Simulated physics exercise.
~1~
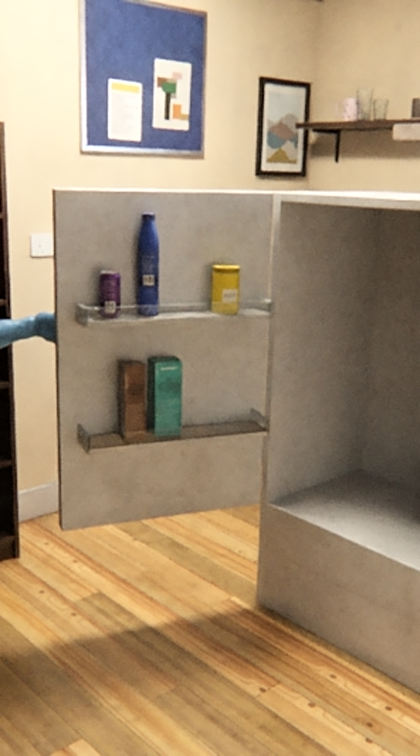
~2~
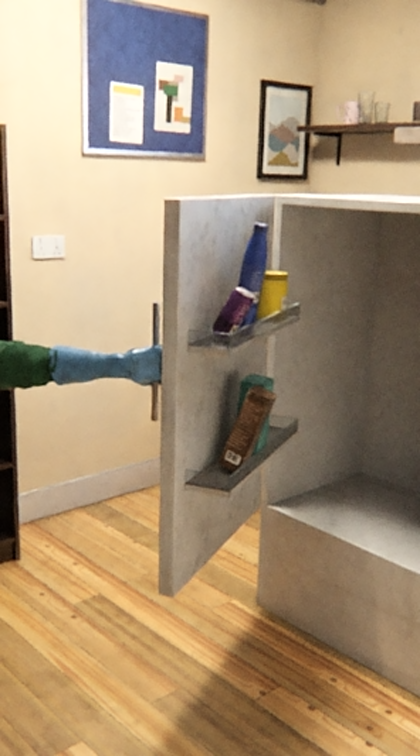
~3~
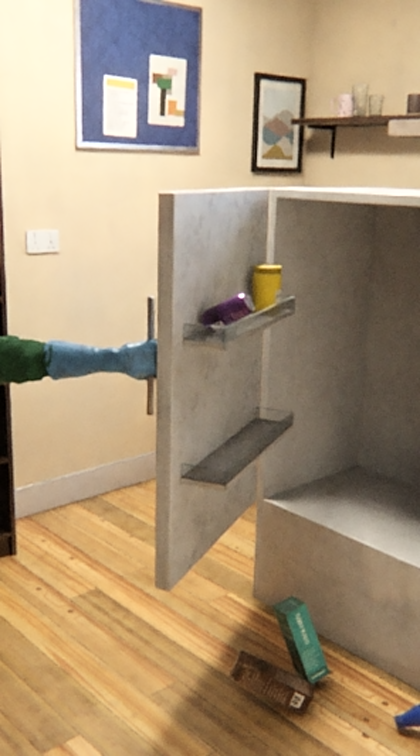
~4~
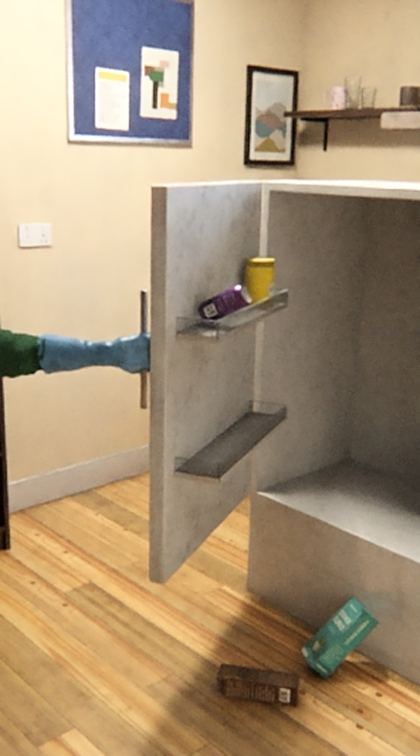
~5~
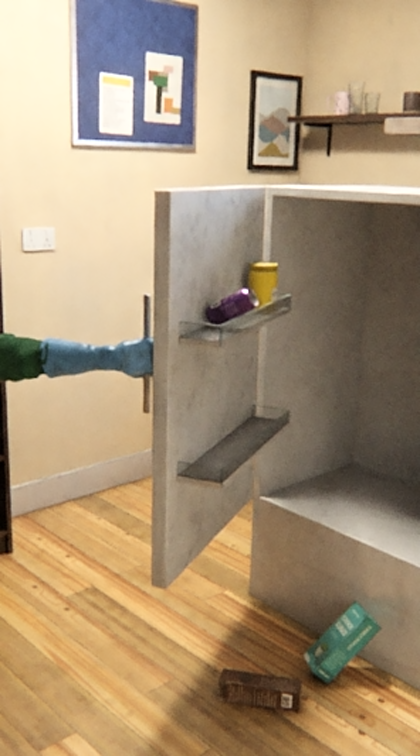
A gloved hand swung a fridge door partway round and it stopped short, sending the blue bottle and both cartons off the racks toward the floor. The purple can toppled but stayed on the upper rack beside the upright yellow jar.
